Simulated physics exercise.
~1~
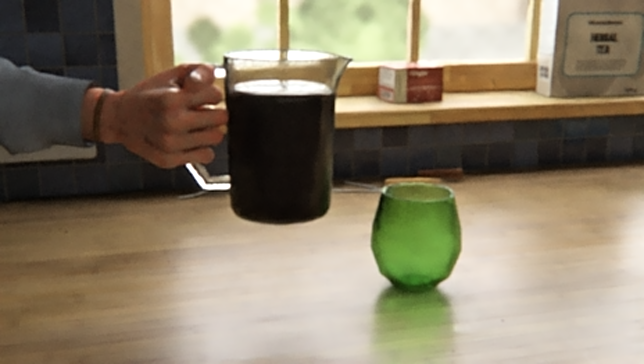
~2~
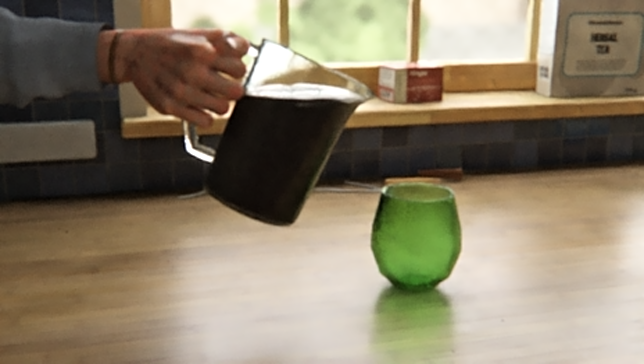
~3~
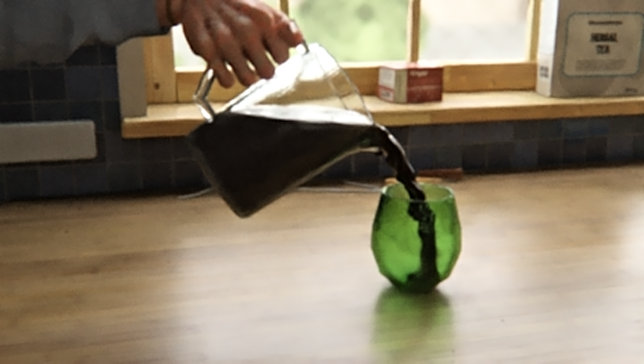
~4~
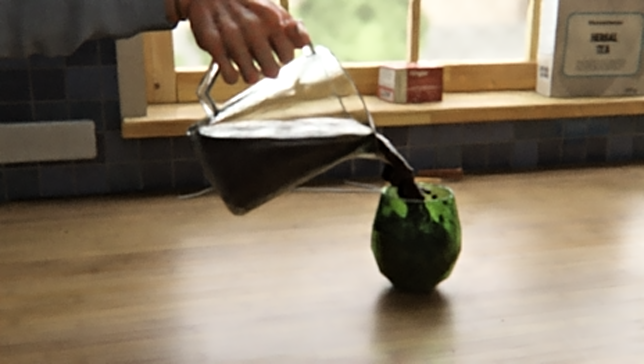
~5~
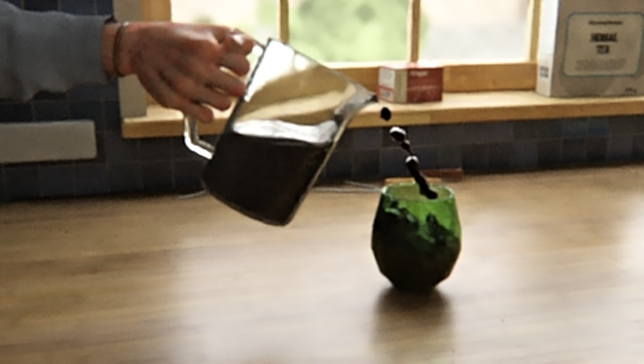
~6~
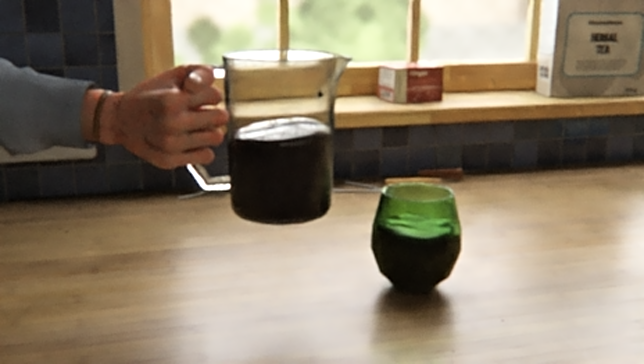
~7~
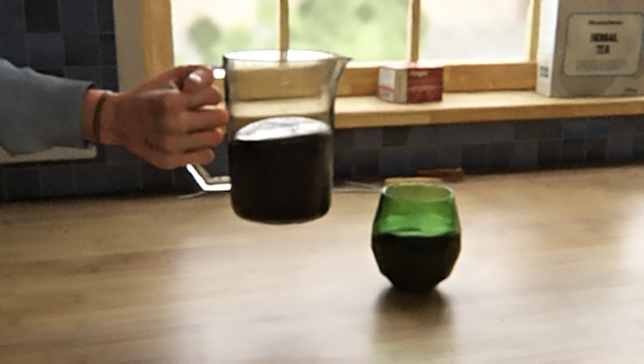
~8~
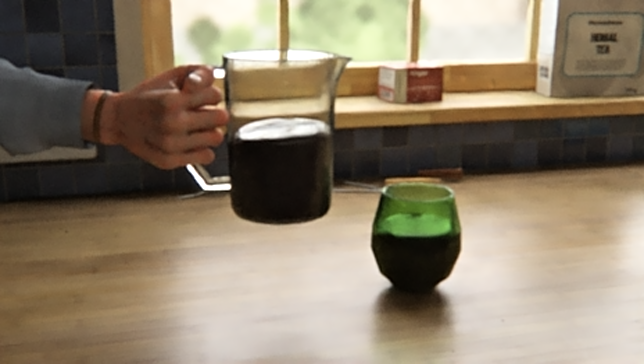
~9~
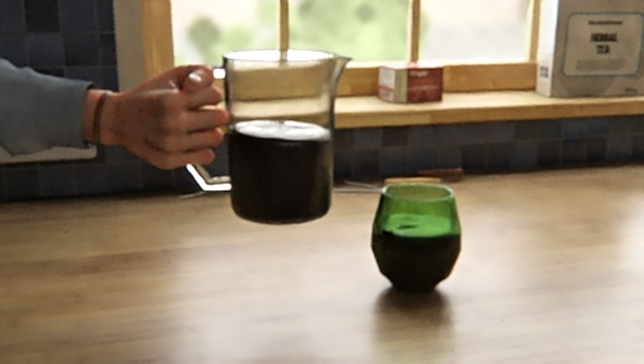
The video shows a hand tilting a clear glass pitcher of dark liquid to the right and pouring some into an empty green glass on a wooden counter, then bringing the pitcher level again, leaving the green glass partly filled and the pitcher still holding liquid.
